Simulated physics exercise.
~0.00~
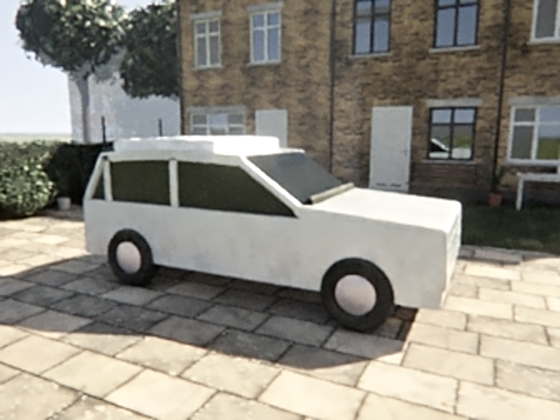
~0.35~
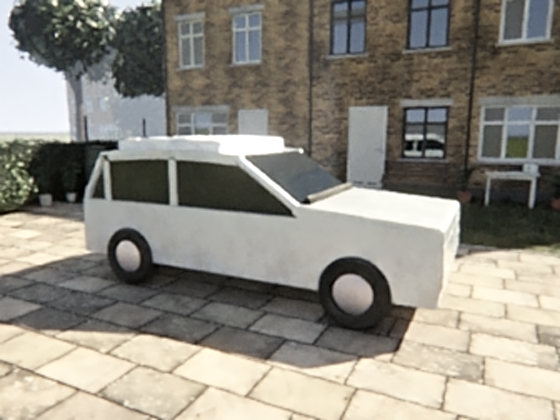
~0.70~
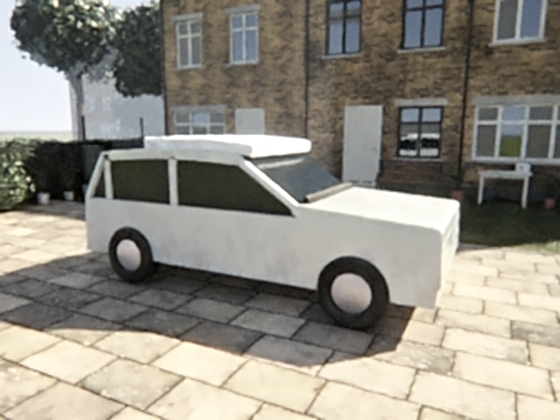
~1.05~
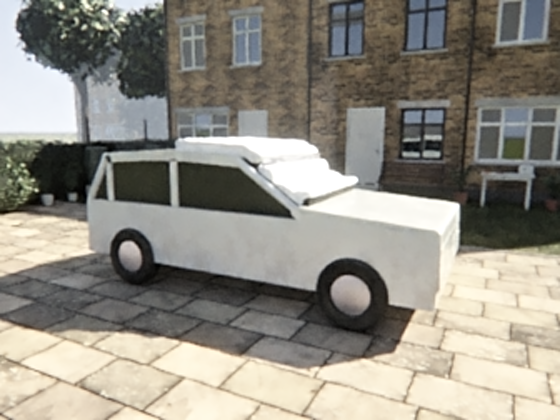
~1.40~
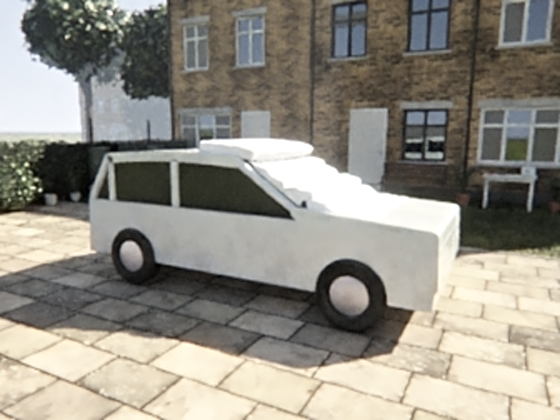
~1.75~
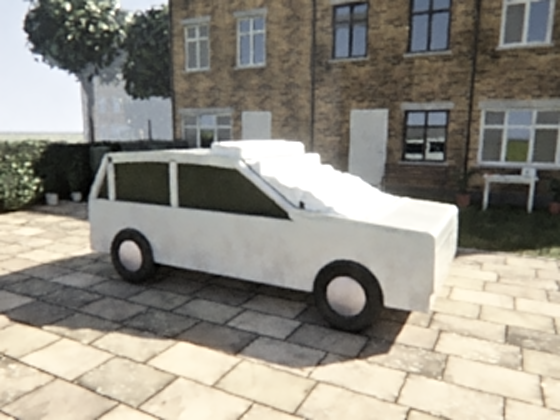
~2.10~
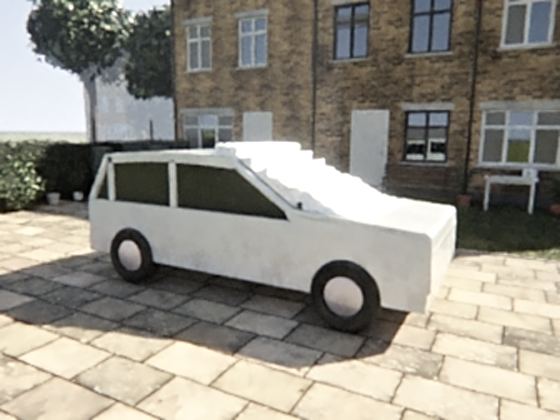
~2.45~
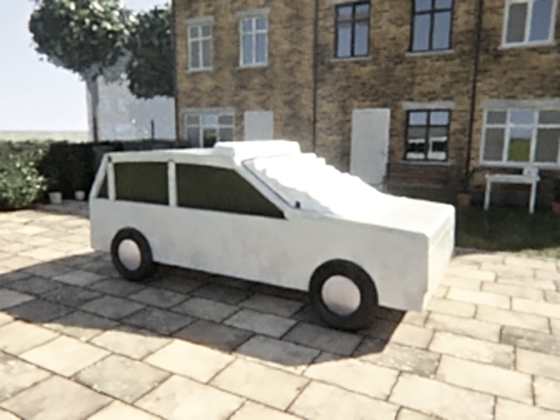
On a paved yard before brick houses, a white car carries a slab of snow on its roof; the slab slides forward, breaks up down the windscreen and spreads onto the bonnet, ending with snow heaped over the glass and some left on the roof.
